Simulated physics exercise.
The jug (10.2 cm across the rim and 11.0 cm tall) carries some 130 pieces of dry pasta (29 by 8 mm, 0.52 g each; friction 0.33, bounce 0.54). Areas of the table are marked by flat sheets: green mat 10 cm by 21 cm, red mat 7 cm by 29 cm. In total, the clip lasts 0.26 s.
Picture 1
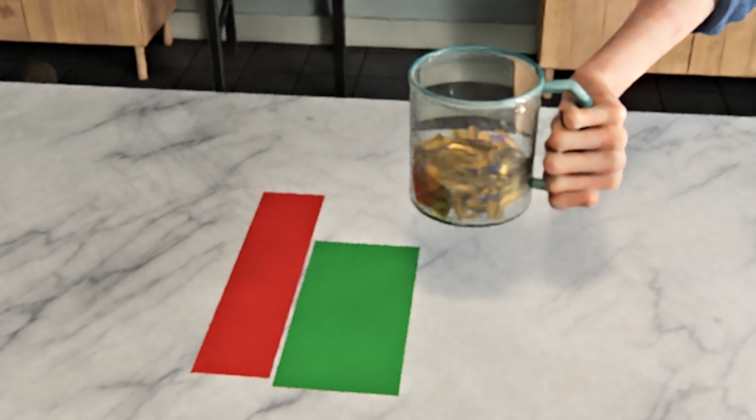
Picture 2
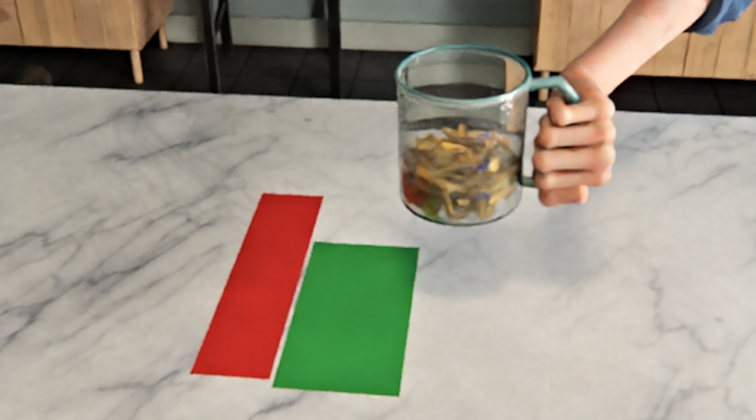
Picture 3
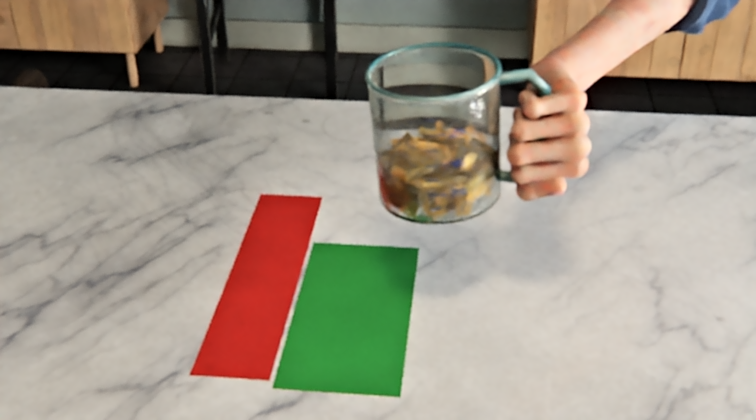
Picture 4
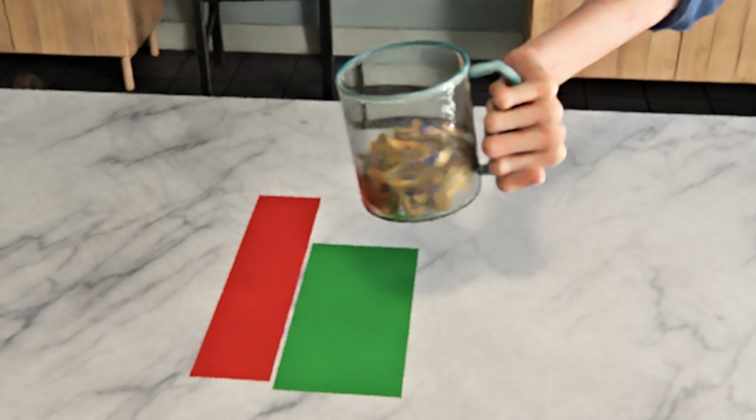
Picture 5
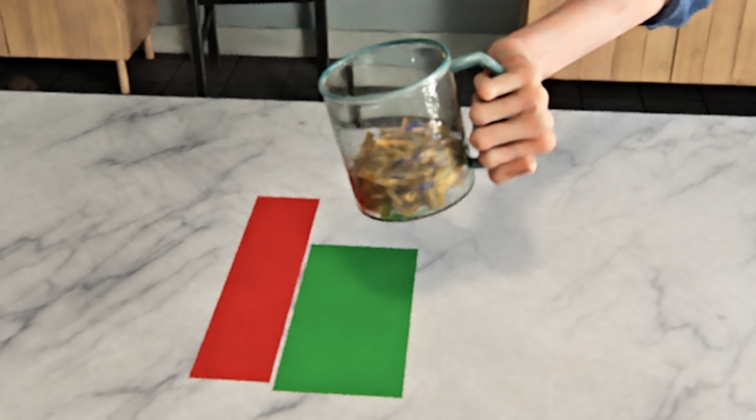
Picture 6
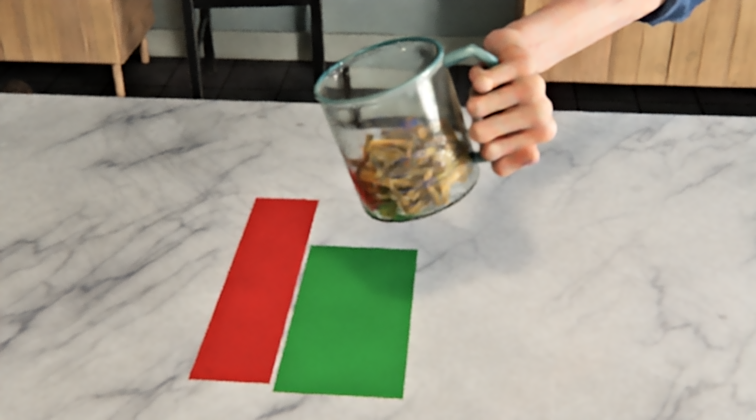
A hand reaching in from the upper right grips the handle of a clear glass jug, partly filled with dry pasta, above a white marbled countertop seen from slightly above. A narrow red mat lies at left beside a wider green mat, with wooden cabinets and dark chair legs behind. The hand carries the jug a short way left, gradually tilting it leftward, then keeps tilting it nearly in place.
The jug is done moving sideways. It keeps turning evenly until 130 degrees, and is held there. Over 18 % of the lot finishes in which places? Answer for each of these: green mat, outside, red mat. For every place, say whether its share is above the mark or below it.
Going through them: Green mat is above the mark; outside is above the mark; red mat is above the mark.
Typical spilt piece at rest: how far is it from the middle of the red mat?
Within around 16 cm of the centre.
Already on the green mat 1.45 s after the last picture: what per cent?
About 60 %.
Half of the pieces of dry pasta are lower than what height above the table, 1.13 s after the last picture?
Roughly 14 cm.
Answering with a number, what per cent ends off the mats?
I'd reckon close to 25 per cent.
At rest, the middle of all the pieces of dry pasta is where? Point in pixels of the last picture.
The middle sits close to pixel (295, 294).
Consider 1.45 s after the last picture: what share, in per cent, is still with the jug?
Close to 0 per cent of the load is still held.
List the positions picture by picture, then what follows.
The first picture shows jug at (474, 124); tilt 0 degrees; moved 0.0 cm; lip at (412, 72); top of the load at (491, 133); green mat at (353, 311); red mat at (266, 273).
The second picture shows jug at (462, 122); tilt 1 degrees; moved 0.9 cm; lip at (398, 71); top of the load at (499, 132).
The third picture shows jug at (436, 120); tilt 4 degrees; moved 3.0 cm; low side left; lip at (369, 73); top of the load at (431, 130).
The fourth picture shows jug at (409, 117); tilt 9 degrees; moved 5.0 cm; low side left; lip at (338, 76); top of the load at (408, 130).
The fifth picture shows jug at (396, 114); tilt 14 degrees; moved 6.0 cm; low side left; lip at (322, 81); top of the load at (394, 130).
The sixth picture shows jug at (394, 113); tilt 18 degrees; moved 6.0 cm; low side left; lip at (318, 86); top of the load at (395, 130); green mat at (352, 314); red mat at (262, 278).
Then, 0.44 s after the last picture, tilt 58 degrees; jug 100 %; middle of all pieces on or above the table near (430, 151).
Then, 0.80 s after the last picture, tilt 90 degrees; jug 100 %; middle of all pieces on or above the table near (428, 149).
Then, 1.13 s after the last picture, tilt 120 degrees; jug 90 %, green mat 10 %; middle of all pieces on or above the table near (404, 165).
Then, 1.45 s after the last picture, tilt 130 degrees; outside 5 %, red mat 35 %, green mat 60 %; middle of all pieces on or above the table near (309, 287).
In the end, jug 0 %, outside 25 %, red mat 35 %, green mat 40 %.
